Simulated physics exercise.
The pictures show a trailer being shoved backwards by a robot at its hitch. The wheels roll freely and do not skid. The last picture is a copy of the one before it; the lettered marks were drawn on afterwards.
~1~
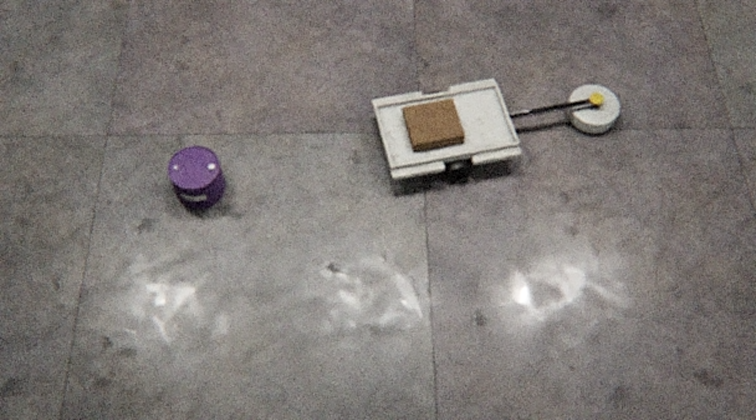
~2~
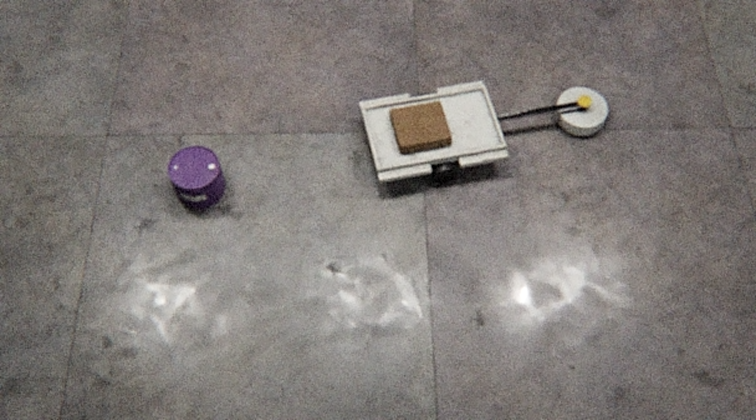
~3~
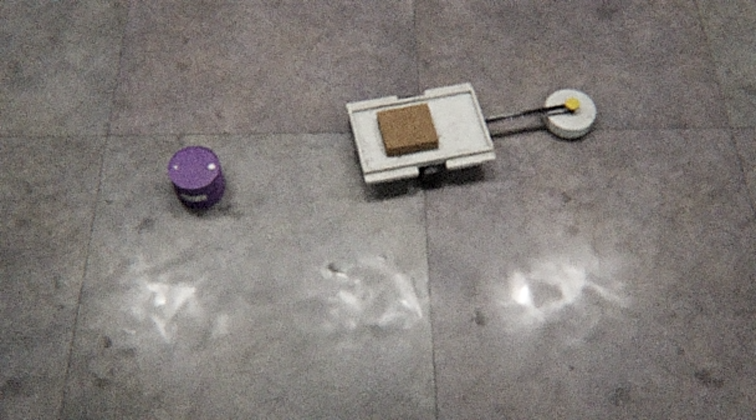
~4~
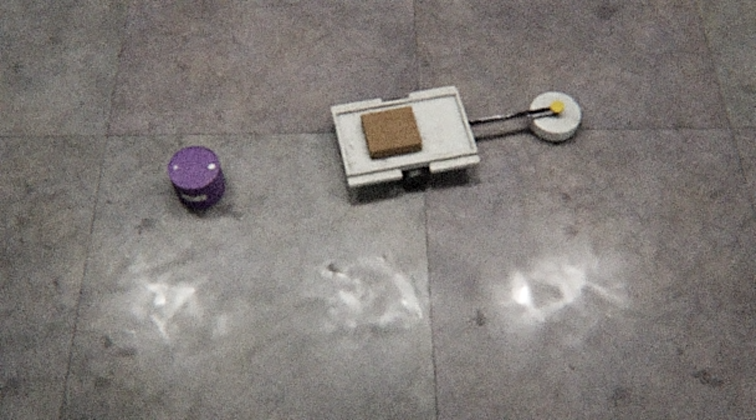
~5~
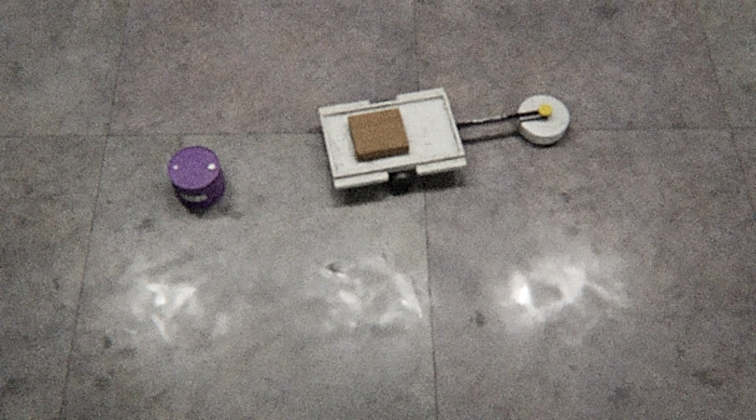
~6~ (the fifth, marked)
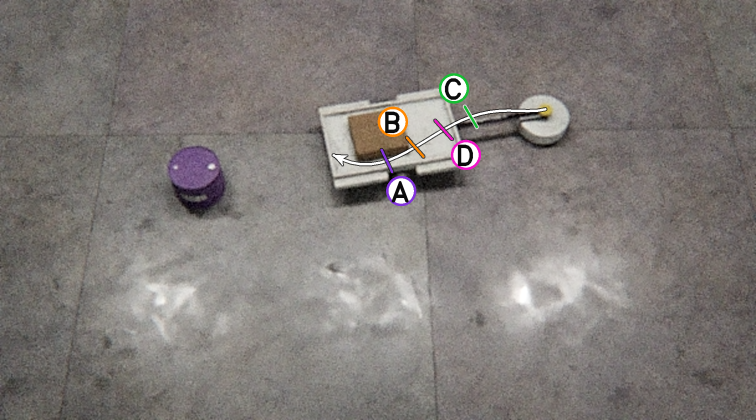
A white cart carrying a brown block slid a short way left across the gray tiled floor, with a small round white robot pushing behind it by a thin bar, while a purple tub stayed still.
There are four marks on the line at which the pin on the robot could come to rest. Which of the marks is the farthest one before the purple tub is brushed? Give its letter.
C is the last safe stop.
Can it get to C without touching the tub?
Yes.
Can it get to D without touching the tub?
No.
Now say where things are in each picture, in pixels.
The first picture shows purple tub (201, 188); robot (594, 106); white cart (445, 126).
The second picture shows robot (582, 109); white cart (433, 129); purple tub (201, 188).
The third picture shows robot (570, 111); white cart (420, 131); purple tub (201, 188).
The fourth picture shows robot (555, 114); white cart (404, 134); purple tub (201, 188).
The fifth picture shows robot (543, 118); white cart (391, 136); purple tub (201, 188).
On the copy, A at (387, 161); B at (415, 147); C at (471, 117); D at (444, 130); the route from (546, 109) via (438, 133) to (333, 155).
On C. First, robot (518, 119), cart (366, 140).
Then, robot (490, 120), cart (338, 146).
Finally, robot (469, 125), cart (315, 151); nothing has been touched.
By contrast, A is too far, the tub has been hit; B is too far, the tub has been hit; D is too far, the tub has been hit.
